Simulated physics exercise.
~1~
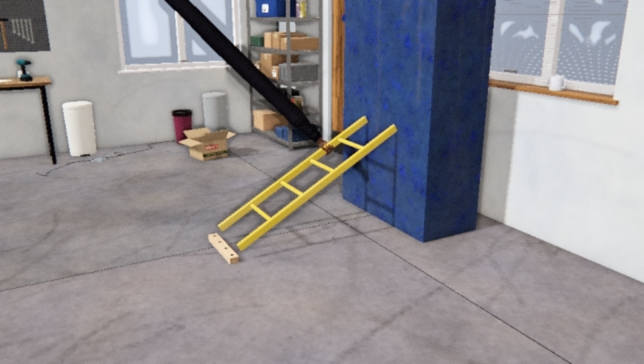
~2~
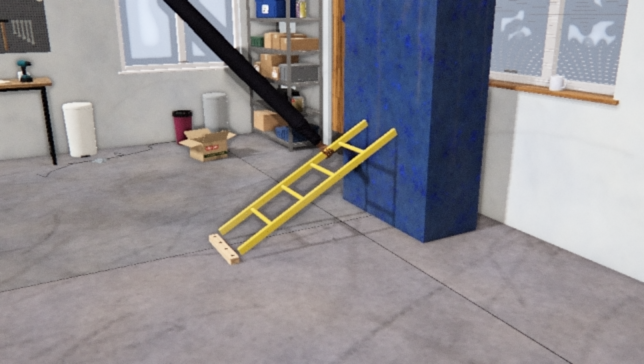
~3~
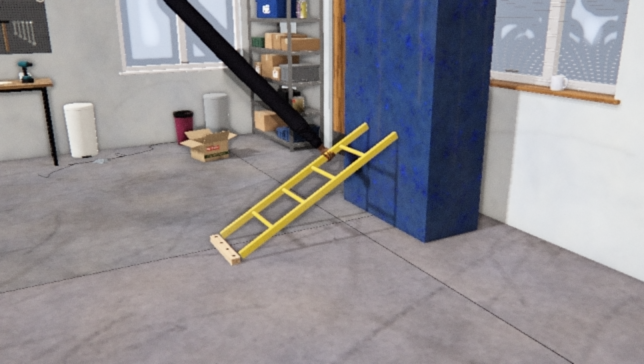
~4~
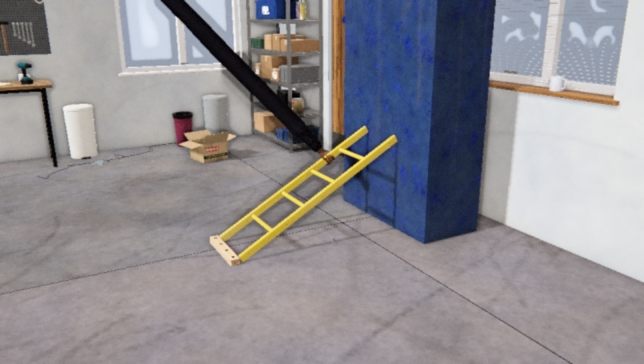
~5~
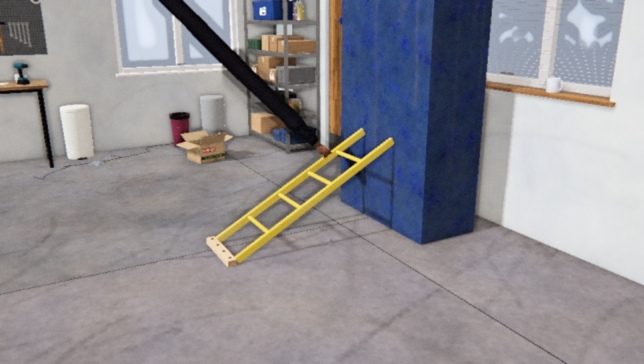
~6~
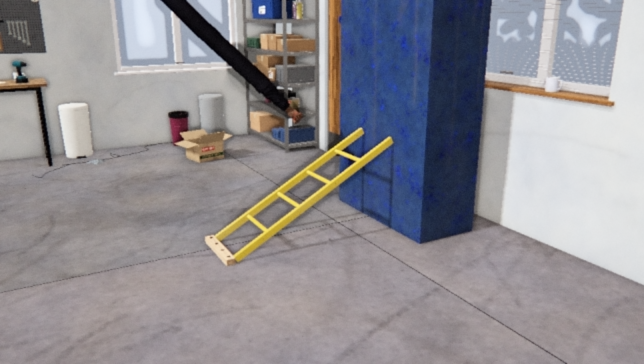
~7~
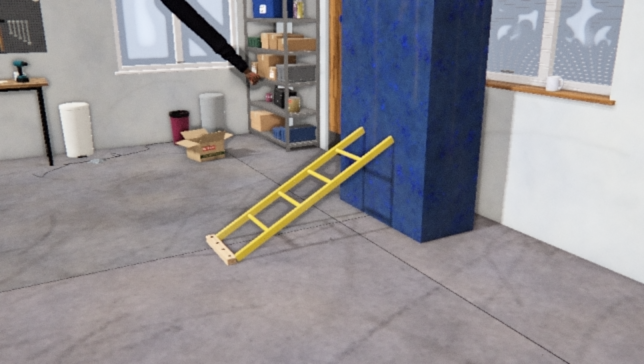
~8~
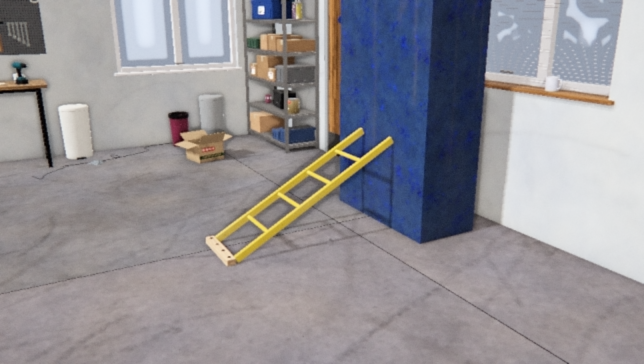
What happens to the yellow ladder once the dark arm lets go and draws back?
The yellow ladder holds its place, still leaning at a slant against the blue cupboard with its feet at the batten.
